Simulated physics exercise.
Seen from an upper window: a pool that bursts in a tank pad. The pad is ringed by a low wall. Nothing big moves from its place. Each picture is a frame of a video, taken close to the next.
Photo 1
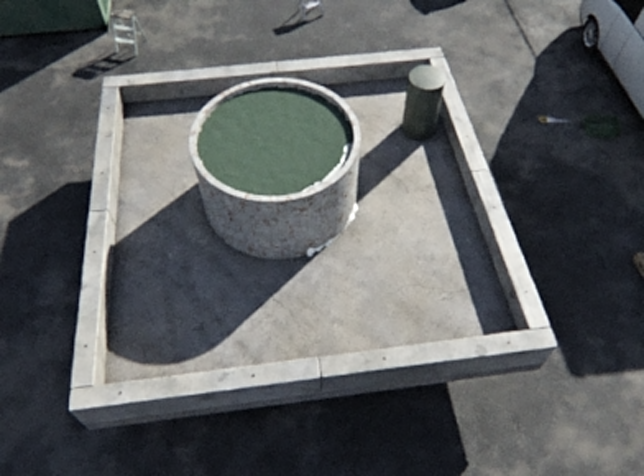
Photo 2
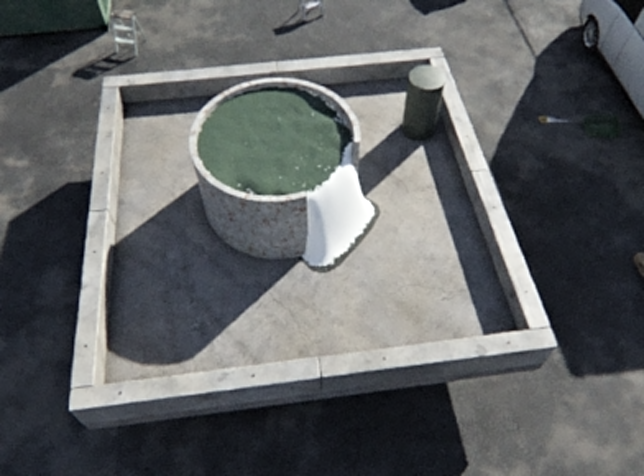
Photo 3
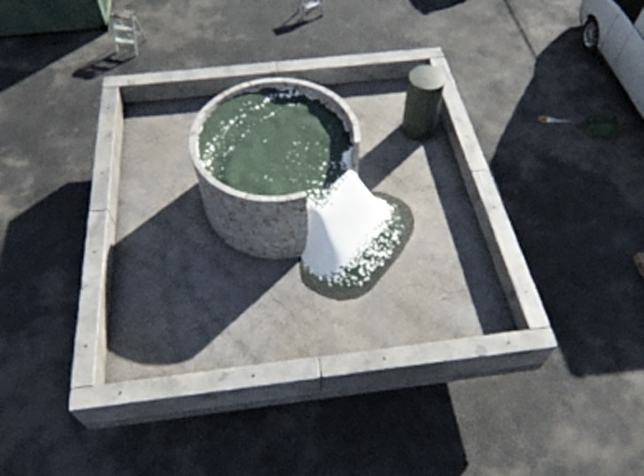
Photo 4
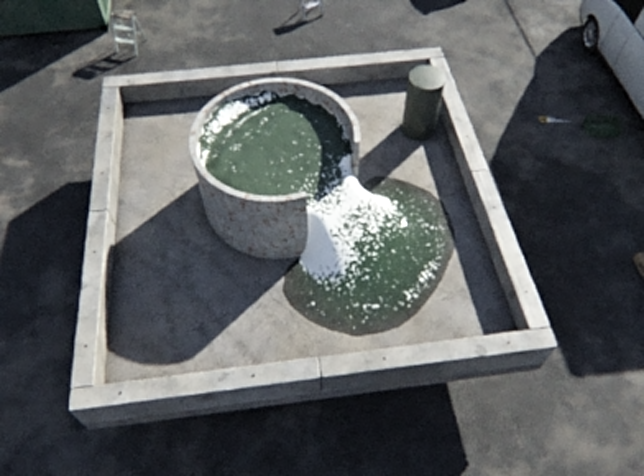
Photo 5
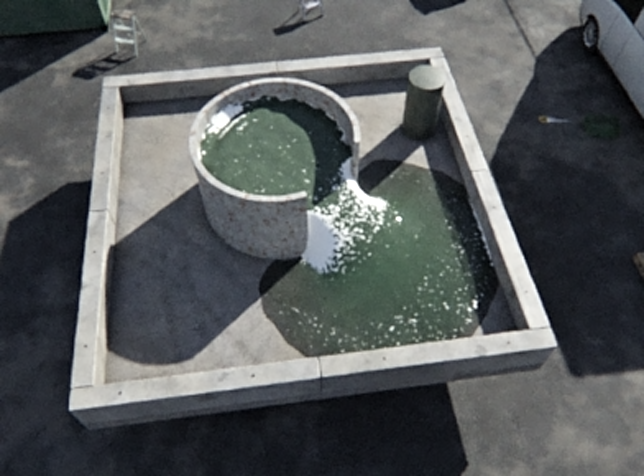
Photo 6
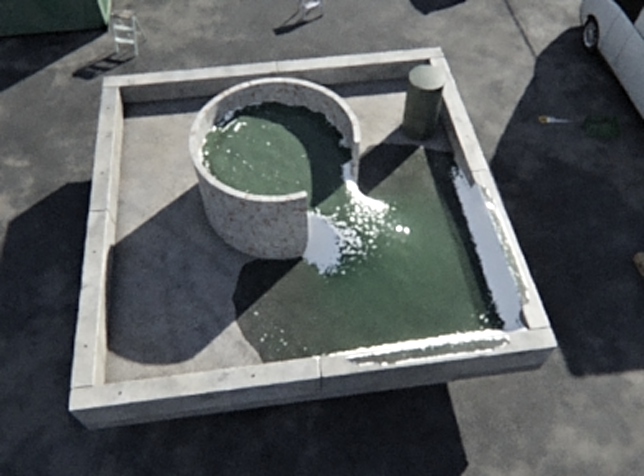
On a walled concrete pad, green water bursts from a round pool and spreads to the walls.
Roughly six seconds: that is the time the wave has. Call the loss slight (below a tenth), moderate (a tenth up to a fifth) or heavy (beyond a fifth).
Moderate.
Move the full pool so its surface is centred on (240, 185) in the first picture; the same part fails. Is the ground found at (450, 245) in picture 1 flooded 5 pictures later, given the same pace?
Swamped.
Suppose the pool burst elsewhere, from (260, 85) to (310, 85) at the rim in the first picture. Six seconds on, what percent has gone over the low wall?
About 12 %.
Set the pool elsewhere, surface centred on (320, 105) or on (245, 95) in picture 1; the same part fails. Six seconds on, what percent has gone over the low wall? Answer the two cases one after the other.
18%, then 8%.
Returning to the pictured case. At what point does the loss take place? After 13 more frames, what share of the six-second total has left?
My estimate is roughly 95 percent.
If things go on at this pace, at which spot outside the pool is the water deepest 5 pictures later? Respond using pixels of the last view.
(517, 342).
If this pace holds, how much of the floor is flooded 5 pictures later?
Around 40 percent.
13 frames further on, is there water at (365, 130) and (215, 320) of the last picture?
The first will be swamped and the second swamped.
A moment on, water covers 35 % of the floor; the low wall has let 1 % over.
Next, water covers 35 % of the floor; the low wall has let 4 % over.
Then, water covers 55 % of the floor; the low wall has let 14 % over.
Later, water covers 75 % of the floor; the low wall has let 15 % over.
In the end, water covers 85 % of the floor; the low wall has let 15 % over.
